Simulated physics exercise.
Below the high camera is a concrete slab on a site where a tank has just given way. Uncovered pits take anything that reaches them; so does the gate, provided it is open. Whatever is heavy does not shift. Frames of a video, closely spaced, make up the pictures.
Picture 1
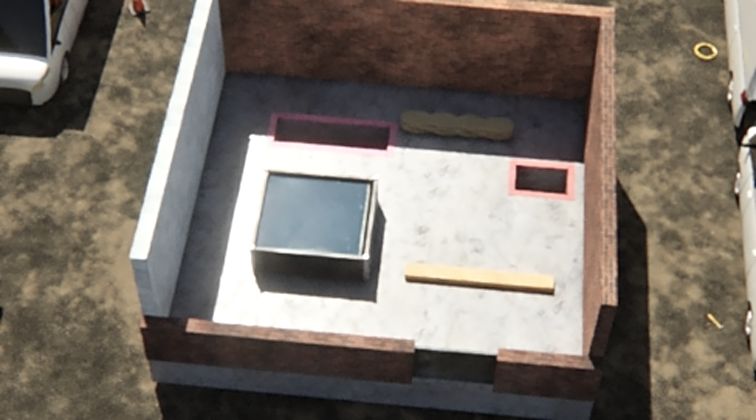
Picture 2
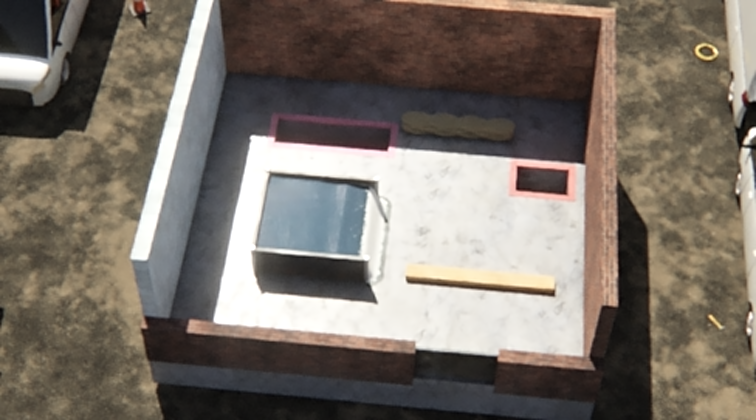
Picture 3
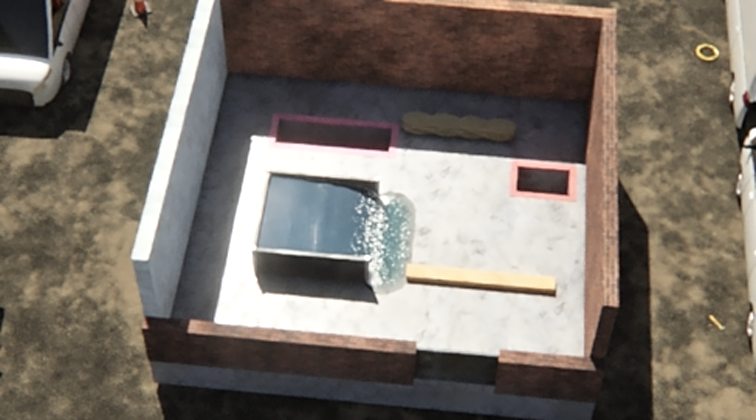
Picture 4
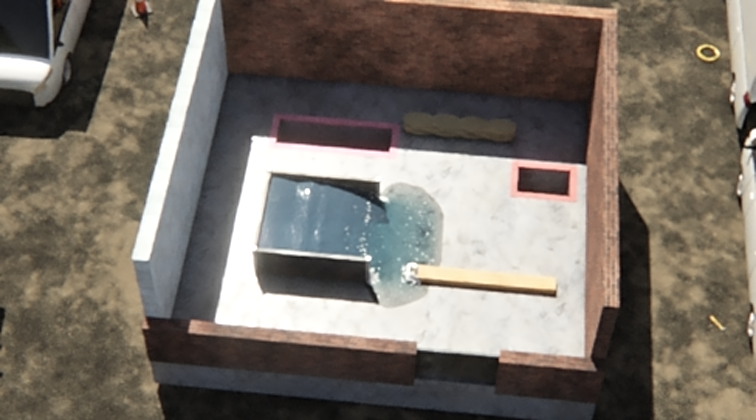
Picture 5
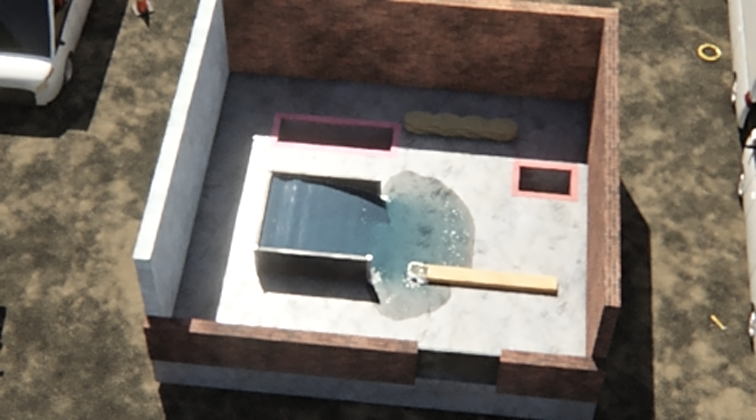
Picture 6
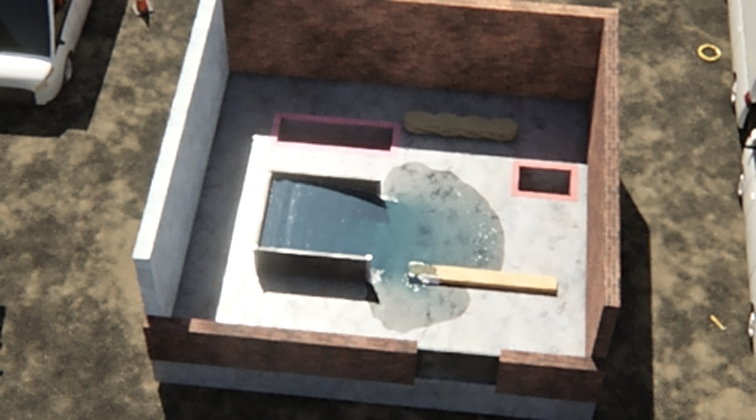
Water bursts from the right side of an open, square tank on a pale concrete slab, seen from high above a walled enclosure on rough ground. A tan beam lies to the right, with a pink-framed opening and a lumpy brown strip behind, and a red-framed opening near the brick wall. The foaming water fans rightward, meets the beam's near end and spreads around it, while the camera stays practically still.
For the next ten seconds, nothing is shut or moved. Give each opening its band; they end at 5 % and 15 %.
Outcome: The gate carries off beneath five per cent; the pink pit carries off beneath five per cent; the red pit carries off upward of fifteen per cent.
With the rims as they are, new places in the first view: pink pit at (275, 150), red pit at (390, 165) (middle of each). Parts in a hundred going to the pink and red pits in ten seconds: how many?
Per cent, approx.: Pink 8, red 6.
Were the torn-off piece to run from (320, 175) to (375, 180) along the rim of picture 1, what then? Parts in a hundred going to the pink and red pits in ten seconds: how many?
Pink 60 %, red 10 %.
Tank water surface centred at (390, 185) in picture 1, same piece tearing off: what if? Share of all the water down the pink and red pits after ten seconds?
I'd say pink gets 2 % and red gets 45 %.
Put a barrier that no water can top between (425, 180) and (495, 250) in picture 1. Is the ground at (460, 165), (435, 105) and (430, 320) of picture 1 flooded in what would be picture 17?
Taken in turn, the three points are unsoaked, unsoaked and soaked.
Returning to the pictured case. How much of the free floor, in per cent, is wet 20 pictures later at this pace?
Close to 45 percent, by my reckoning.
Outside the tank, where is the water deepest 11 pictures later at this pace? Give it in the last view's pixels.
I'd point to (579, 263).
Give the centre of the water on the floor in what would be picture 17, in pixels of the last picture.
Close to (424, 244).
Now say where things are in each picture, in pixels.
The first picture shows the open tank at (315, 215) is whole and still.
In the second picture, the front is at (372, 282), out from the gap at (370, 234).
In the third picture, the front is at (401, 198), out from the gap at (371, 235).
In the fourth picture, water pours out at (372, 236) and has run to (419, 192).
In the fifth picture, the front is at (466, 216), out from the gap at (373, 235).
In the sixth picture, the front is at (499, 236), out from the gap at (372, 235).
A moment on, water covers 30 % of the floor; the gate 0 %, the pink pit 0 %, the red pit 0 %.
Next, water covers 40 % of the floor; the gate 0 %, the pink pit 0 %, the red pit 4 %.
Then, water covers 45 % of the floor; the gate 0 %, the pink pit 0 %, the red pit 15 %.
Later, water covers 55 % of the floor; the gate 0 %, the pink pit 0 %, the red pit 29 %.
In the end, water covers 75 % of the floor; the gate 0 %, the pink pit 2 %, the red pit 38 %.
